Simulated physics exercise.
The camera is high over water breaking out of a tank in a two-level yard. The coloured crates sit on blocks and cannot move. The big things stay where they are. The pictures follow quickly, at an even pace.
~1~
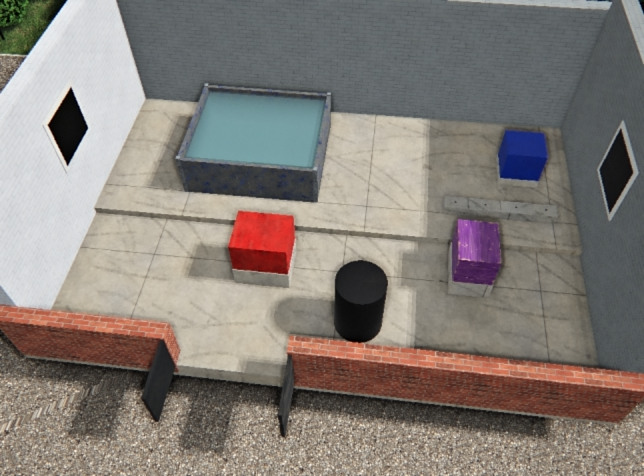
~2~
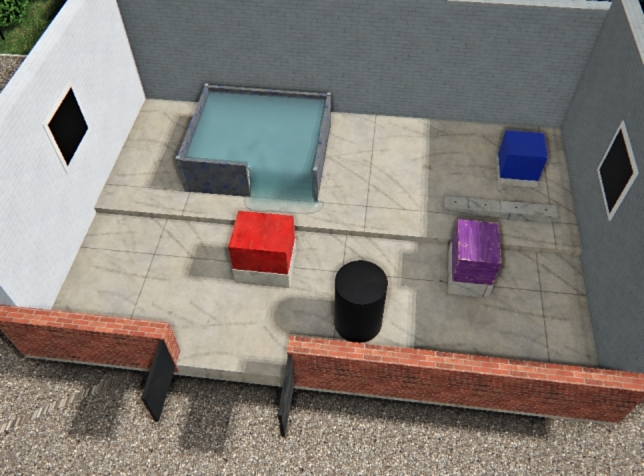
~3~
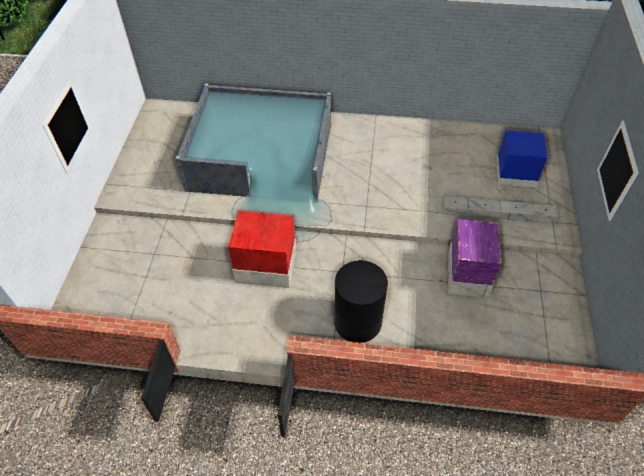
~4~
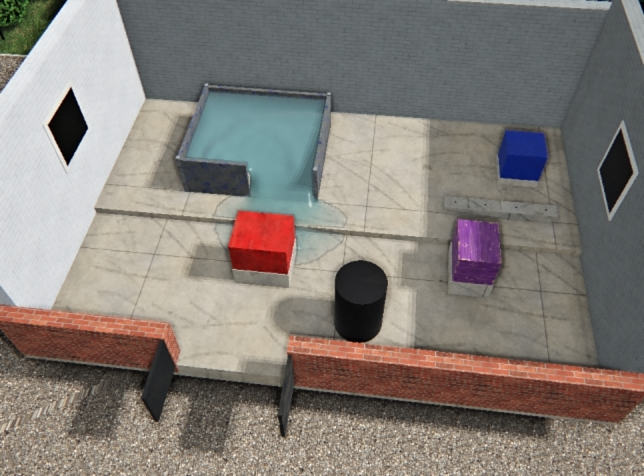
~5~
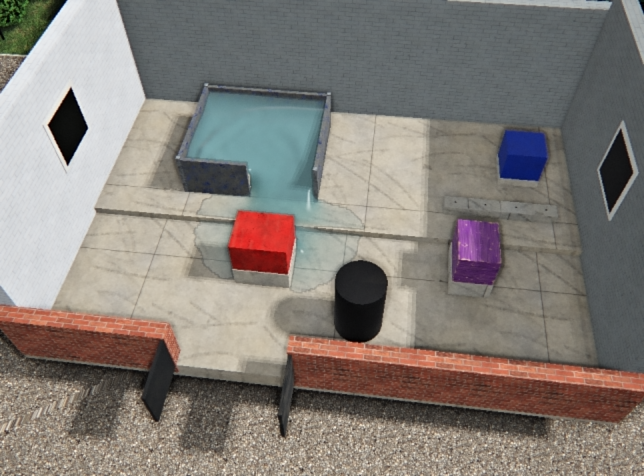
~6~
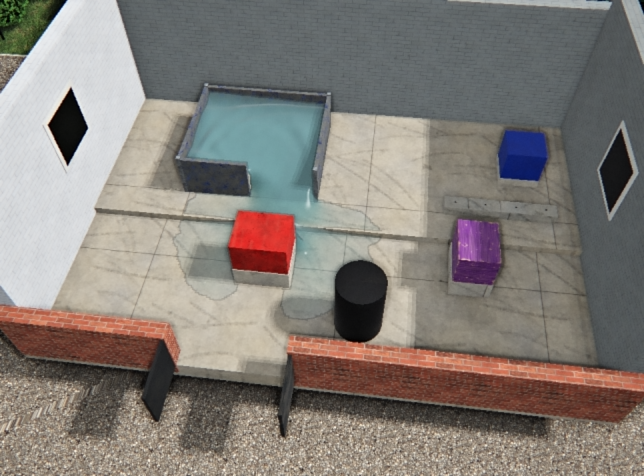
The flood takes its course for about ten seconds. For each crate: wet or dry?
The red crate is soaked; the purple crate keeps dry; the blue crate keeps dry.
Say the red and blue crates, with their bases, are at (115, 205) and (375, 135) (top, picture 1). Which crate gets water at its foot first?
That is the purple one.
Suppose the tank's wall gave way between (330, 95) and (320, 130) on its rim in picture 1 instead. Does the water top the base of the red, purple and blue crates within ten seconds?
Then: The red one keeps dry; the purple one remains dry; the blue one is soaked.
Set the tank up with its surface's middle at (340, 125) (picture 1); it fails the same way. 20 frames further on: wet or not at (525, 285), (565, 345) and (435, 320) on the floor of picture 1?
One after the other: Covered, wet, awash.
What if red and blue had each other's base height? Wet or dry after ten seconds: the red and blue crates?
My reading: Red crate is topped, blue crate is safe.
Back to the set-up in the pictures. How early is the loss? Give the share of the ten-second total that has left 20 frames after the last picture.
Near 20 in a hundred.
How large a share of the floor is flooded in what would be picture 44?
Roughly 55 per cent.
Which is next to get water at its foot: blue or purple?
First comes the purple one.
A moment on, water covers 25 % of the floor; the red crate water round its plinth, the purple crate water round its plinth, the blue crate not reached.
Next, water covers 40 % of the floor; the red crate water round its plinth, the purple crate water round its plinth, the blue crate not reached.
Then, water covers 50 % of the floor; the red crate water round its plinth, the purple crate water round its plinth, the blue crate not reached.
Later, water covers 55 % of the floor; the red crate water round its plinth, the purple crate water round its plinth, the blue crate water round its plinth.
In the end, water covers 55 % of the floor; the red crate was topped, the purple crate stayed above the water, the blue crate stayed above the water.
